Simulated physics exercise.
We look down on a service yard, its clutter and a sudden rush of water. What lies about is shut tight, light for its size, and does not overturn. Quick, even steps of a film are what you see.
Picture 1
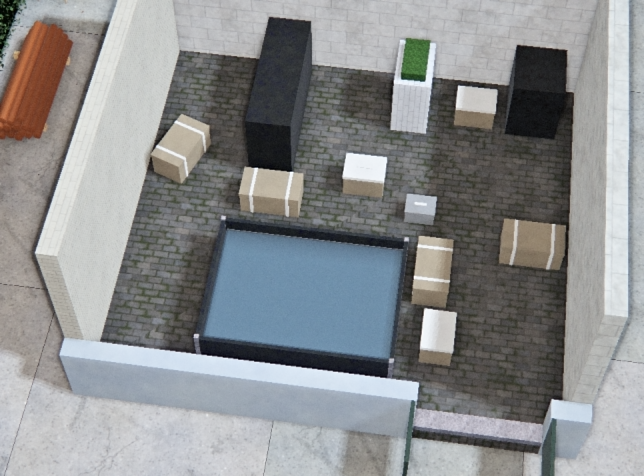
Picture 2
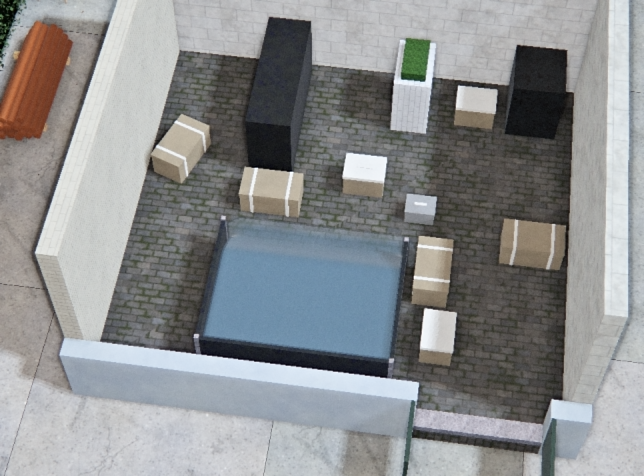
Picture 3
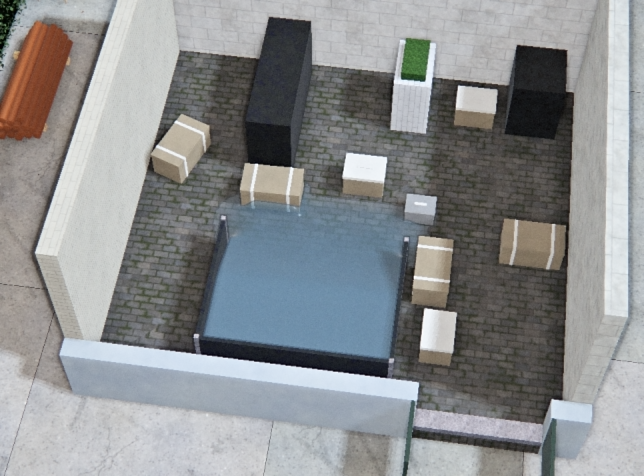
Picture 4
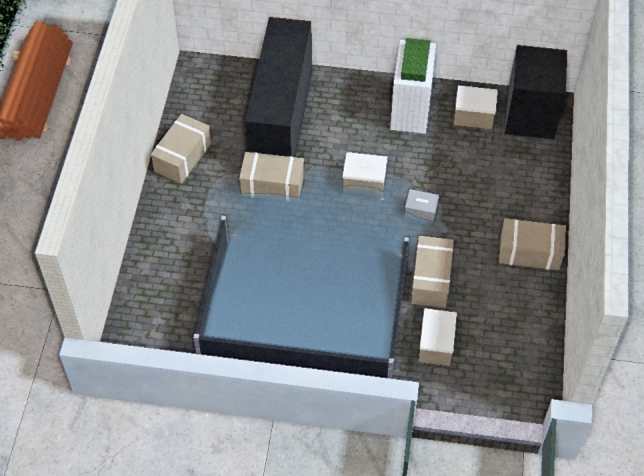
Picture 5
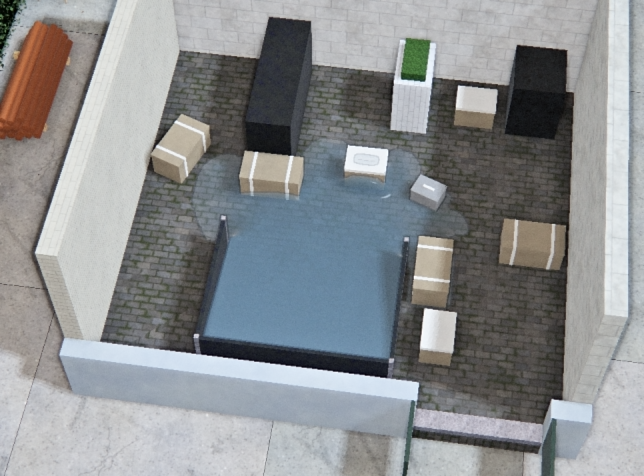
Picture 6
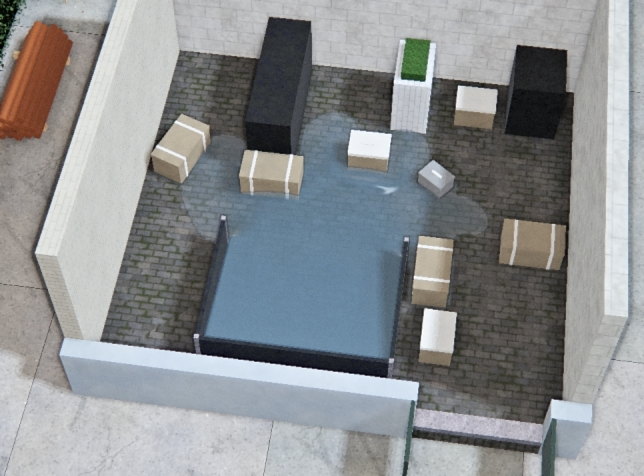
Water slips over the back edge of a dark-framed pool in a walled, brick-paved yard, seen from high above by a still camera. Around it sit tan boxes with pale bands, white-topped boxes, tall black blocks at the back, a white planter topped with green, and an orange bench outside at left. The sheet spreads backward and sideways around the boxes, nudging the small grey box rightward as it turns, then the white-topped box behind the pool slightly.
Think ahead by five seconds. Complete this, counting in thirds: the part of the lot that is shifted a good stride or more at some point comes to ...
It comes to at least two thirds.
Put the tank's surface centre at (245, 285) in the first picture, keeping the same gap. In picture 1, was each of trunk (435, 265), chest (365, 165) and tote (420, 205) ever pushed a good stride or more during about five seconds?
Result per object - stayed close, went far, went far.
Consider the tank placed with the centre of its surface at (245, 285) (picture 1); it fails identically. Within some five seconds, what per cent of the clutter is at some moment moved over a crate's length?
The share comes to close to 60 percent.
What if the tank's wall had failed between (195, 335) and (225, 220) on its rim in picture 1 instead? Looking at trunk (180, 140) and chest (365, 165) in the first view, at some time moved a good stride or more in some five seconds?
In the order given: Travelled that far, stayed within that.
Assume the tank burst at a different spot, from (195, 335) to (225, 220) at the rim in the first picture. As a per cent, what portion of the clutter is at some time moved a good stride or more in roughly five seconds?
I make it 10 per cent.
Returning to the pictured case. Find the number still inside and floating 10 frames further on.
I count 5.
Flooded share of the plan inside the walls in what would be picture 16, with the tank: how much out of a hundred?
60 per cent or so.
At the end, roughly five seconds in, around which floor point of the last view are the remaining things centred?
I'd say roughly (385, 243).
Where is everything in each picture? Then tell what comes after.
A tote at (421, 204) rests on the ground; a chest at (365, 167) rests on the ground; 0 of 8 have shifted, in the first frame.
A tote at (421, 204) rests on the ground; a chest at (365, 167) rests on the ground; 0 of 8 have shifted, in the second frame.
A tote at (421, 204), on the bottom; a chest at (365, 167), on the bottom; 1 of 8 have shifted, in the third frame.
A tote at (422, 201), on the bottom, close to its start; a chest at (365, 166) rests on the ground; 2 of 8 have shifted, in the fourth frame.
A tote at (429, 188) rests on the ground, close to its start; a chest at (367, 159) rests on the ground, close to its start; 3 of 8 have shifted, in the fifth frame.
A tote at (437, 174) rests on the ground, a stride from its start; a chest at (370, 143), on the bottom, a stride from its start; 3 of 8 have shifted, in the sixth frame.
A moment on, 2 of 8 are well off their spots; 1 afloat.
Next, 2 of 8 are well off their spots; 5 afloat.
Later, 4 of 8 are well off their spots; 5 afloat.
In the end, 6 of 8 are well off their spots, and 6 have been at some point; 6 afloat.
